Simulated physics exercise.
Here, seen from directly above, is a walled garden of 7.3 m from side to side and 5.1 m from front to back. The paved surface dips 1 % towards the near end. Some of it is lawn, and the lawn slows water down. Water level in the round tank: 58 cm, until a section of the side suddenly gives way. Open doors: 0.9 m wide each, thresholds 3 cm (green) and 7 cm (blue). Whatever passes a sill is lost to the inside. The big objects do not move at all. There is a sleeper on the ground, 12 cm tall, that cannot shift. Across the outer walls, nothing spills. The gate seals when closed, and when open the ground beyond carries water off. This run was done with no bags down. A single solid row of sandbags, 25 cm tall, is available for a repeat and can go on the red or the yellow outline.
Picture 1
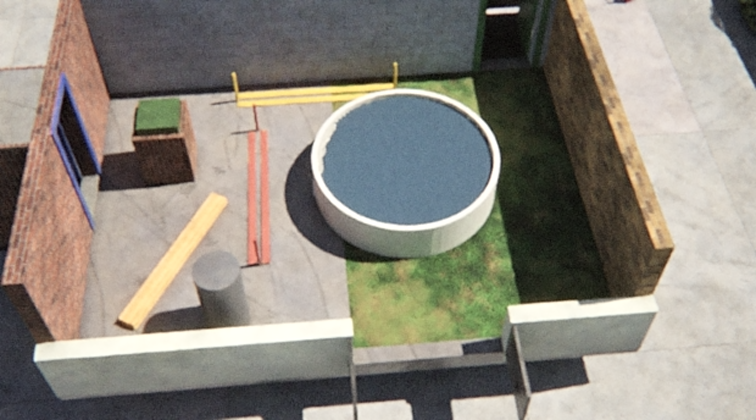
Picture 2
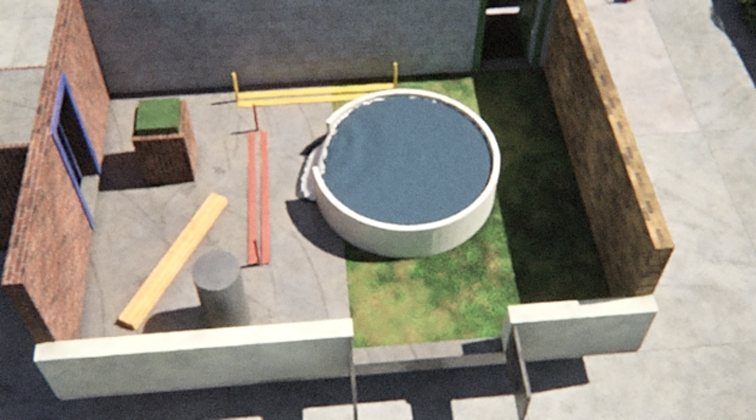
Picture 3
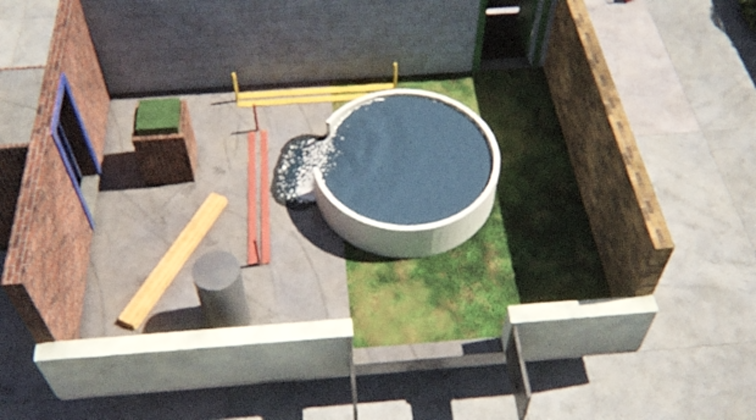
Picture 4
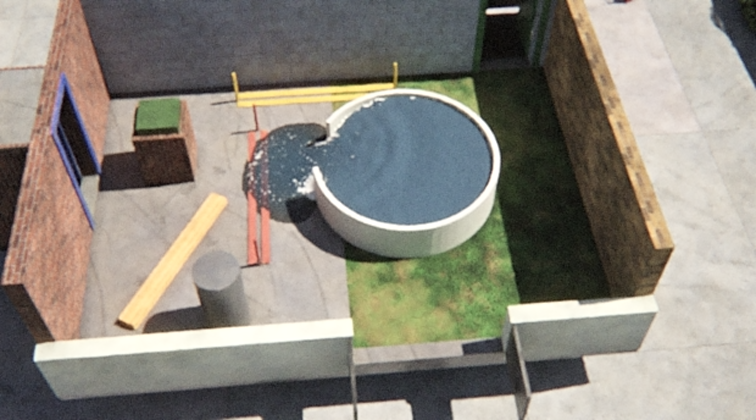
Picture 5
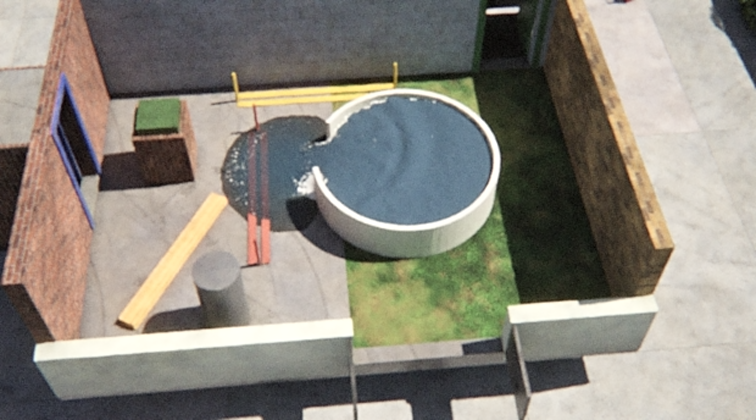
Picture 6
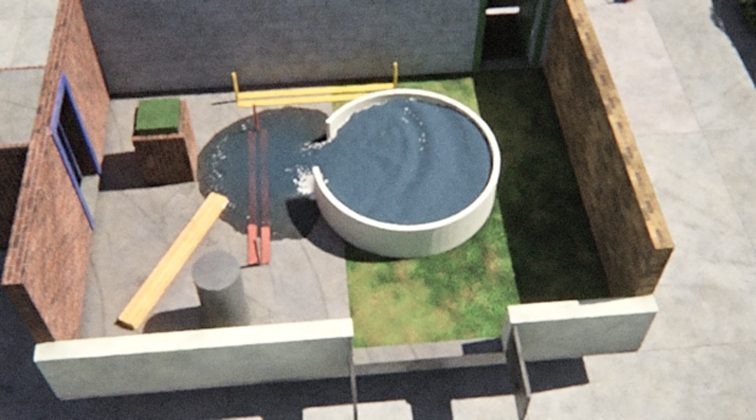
Dark water sits still inside a round white tank in a walled yard of paving and grass, then breaks out through a gap in the tank's left side. It splashes onto the paving and spreads leftward in a widening rounded pool, passing around the red bars and reaching the yellow beam's upper end.
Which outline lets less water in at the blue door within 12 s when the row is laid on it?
The red outline.
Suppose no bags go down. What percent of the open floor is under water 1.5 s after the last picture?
Wet share: Near 35 %.
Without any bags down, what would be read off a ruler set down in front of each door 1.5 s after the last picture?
Depths in centimetres: Green 0, blue 11.
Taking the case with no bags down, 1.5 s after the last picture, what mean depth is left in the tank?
Depth works out to some 39 centimetres, on average.
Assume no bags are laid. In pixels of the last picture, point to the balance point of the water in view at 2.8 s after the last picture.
Roughly (303, 182) in the last view.
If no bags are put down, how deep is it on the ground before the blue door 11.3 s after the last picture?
Roughly 11.0 cm deep.
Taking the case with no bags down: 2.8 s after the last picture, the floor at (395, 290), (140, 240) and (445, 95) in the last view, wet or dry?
Bone dry, soaked, bone dry.
Then, 0.7 s after the last picture water covers 25 % of the floor and is deepest (32 cm) near (312, 174) in the run without bags; in at the blue door, 0 L with no bags, 0 L with the row on red, 0 L on yellow.
Then, 1.5 s after the last picture water covers 35 % of the floor and is deepest (36 cm) near (122, 95) in the run without bags; in at the blue door, 9 L with no bags, 0 L with the row on red, 15 L on yellow.
Then, 2.8 s after the last picture water covers 45 % of the floor and is deepest (28 cm) near (110, 103) in the run without bags; in at the blue door, 40 L with no bags, 0 L with the row on red, 46 L on yellow.
Then, 6.3 s after the last picture water covers 70 % of the floor and is deepest (21 cm) near (122, 319) in the run without bags; in at the blue door, 48 L with no bags, 2 L with the row on red, 55 L on yellow.
Then, 11.3 s after the last picture water covers 95 % of the floor and is deepest (16 cm) near (75, 370) in the run without bags; in at the blue door, 116 L with no bags, 7 L with the row on red, 133 L on yellow.
